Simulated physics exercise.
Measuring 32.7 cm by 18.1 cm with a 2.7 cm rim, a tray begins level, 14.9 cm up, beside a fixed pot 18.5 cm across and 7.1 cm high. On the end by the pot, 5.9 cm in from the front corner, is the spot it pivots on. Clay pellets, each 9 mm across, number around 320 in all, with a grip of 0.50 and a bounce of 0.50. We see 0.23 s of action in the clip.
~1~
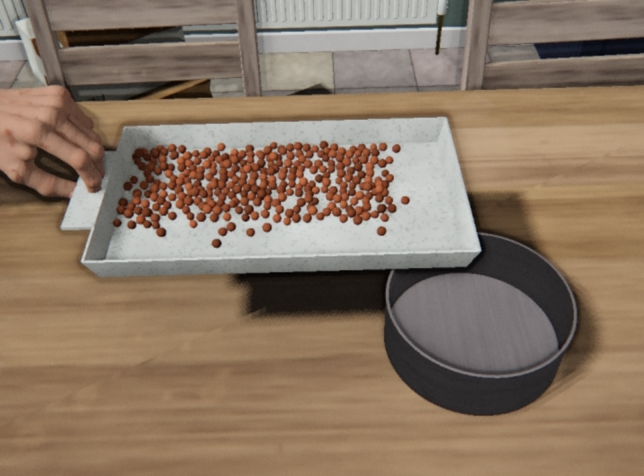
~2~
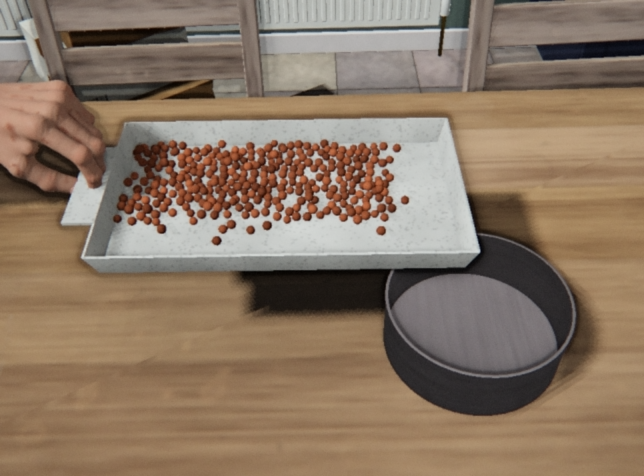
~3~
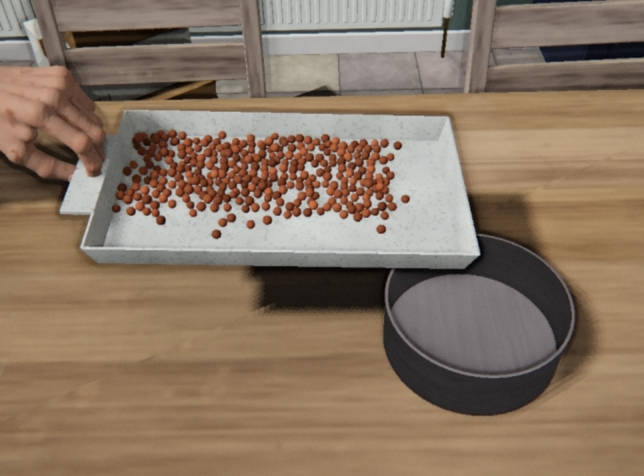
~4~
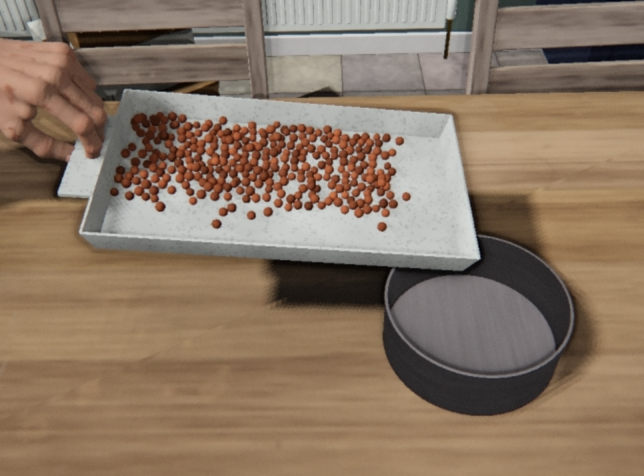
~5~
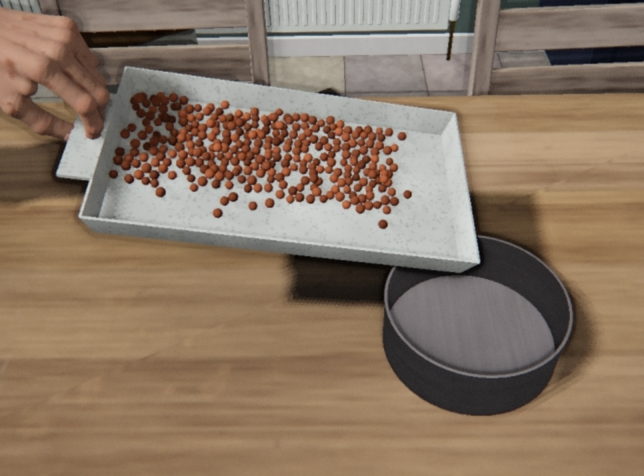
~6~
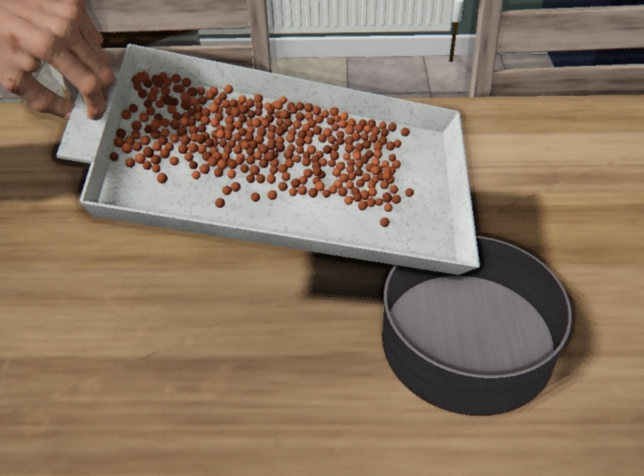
A hand raising the left end of a pale tray of reddish-brown pellets, slanting it down toward a dark round pot.
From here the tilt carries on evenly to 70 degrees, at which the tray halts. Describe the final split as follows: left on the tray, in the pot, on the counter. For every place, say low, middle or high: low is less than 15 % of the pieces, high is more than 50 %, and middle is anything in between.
Here is the split: Left on the tray: Middle; pot: High; counter: Low.
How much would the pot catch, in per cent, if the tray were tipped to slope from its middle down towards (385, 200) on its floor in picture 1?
The share comes to about 25 in a hundred.
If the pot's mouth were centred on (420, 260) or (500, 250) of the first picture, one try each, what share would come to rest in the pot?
0 % and 10 %.
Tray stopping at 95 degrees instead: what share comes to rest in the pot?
It would land at about 95 percent.
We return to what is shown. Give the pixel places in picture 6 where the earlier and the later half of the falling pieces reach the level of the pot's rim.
Roughly (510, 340) to start, and after that (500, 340).
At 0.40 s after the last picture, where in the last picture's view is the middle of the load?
The load's centre is near (427, 219) at that time.
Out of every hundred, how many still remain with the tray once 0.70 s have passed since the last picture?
It comes to near 40 per cent.
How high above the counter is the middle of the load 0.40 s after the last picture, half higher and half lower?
I'd say near 20 cm.
Then, 0.24 s after the last picture, tilt 44 degrees; the tray holds 100 %, the pot 0 %.
Then, 0.40 s after the last picture, tilt 61 degrees; the tray holds 100 %, the pot 0 %.
Then, 0.70 s after the last picture, tilt 70 degrees; the tray holds 40 %, the pot 55 %.
In the end, tray 30 %, pot 70 %, counter 5 %.
